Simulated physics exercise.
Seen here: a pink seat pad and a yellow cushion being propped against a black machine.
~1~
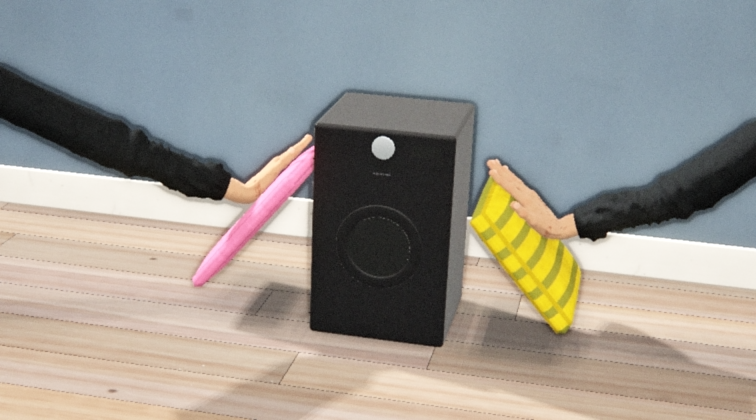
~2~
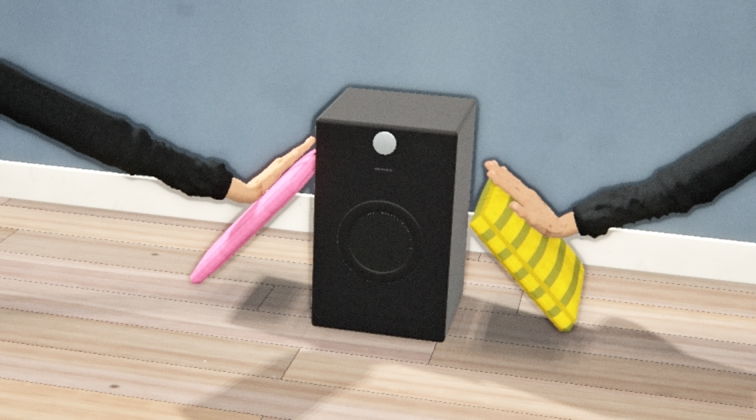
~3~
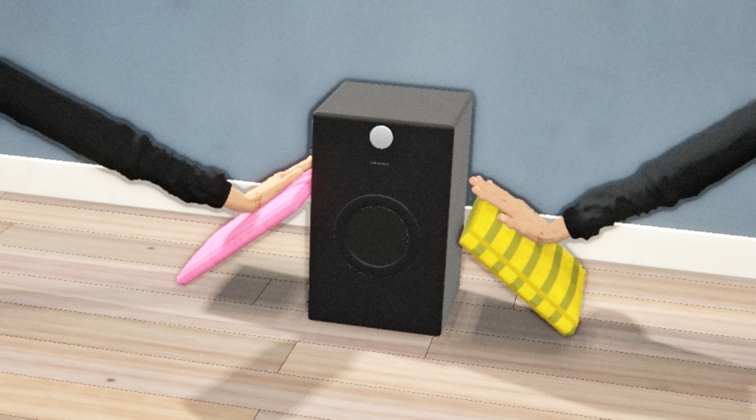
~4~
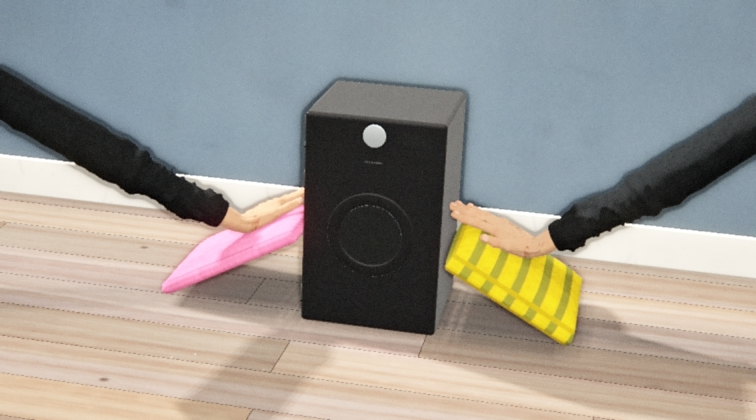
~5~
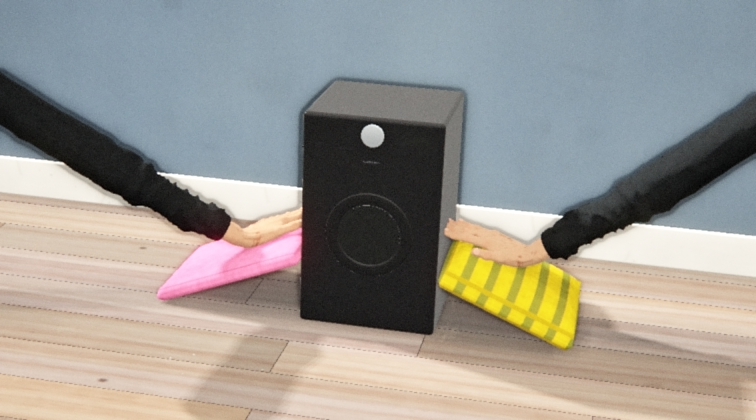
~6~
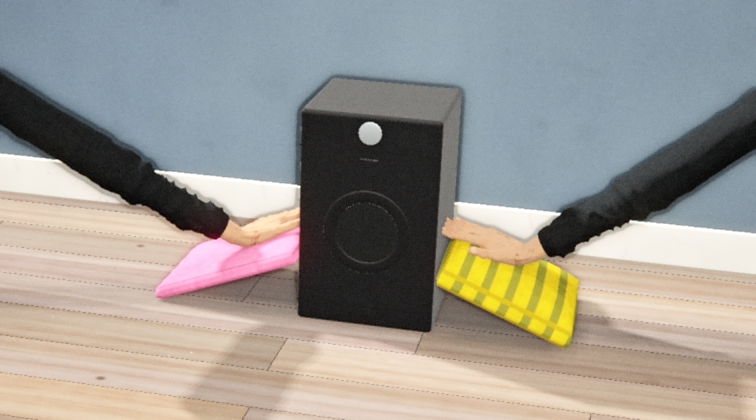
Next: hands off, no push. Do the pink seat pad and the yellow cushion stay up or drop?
My guess is the pink seat pad will come down; my guess is the yellow cushion will come down.
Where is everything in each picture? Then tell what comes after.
The first frame shows seat pad foot (198, 283), head (290, 182); cushion foot (563, 329), head (476, 219).
The second frame shows seat pad foot (195, 280); cushion foot (568, 327).
The third frame shows seat pad foot (182, 281); cushion foot (571, 330).
The fourth frame shows seat pad foot (166, 290); cushion foot (569, 339).
The fifth frame shows seat pad foot (161, 296); cushion foot (569, 344).
The sixth frame shows seat pad foot (159, 294), head (293, 259), at a low slant; cushion foot (567, 341), head (440, 279), at a low slant.
Then, 0.26 s on from there, seat pad flat on the floor near (238, 273); cushion flat on the floor near (512, 301).
In the end, seat pad flat on the floor near (238, 275); cushion flat on the floor near (512, 300). The pink seat pad slips and lies down and the yellow cushion slumps to the floor.
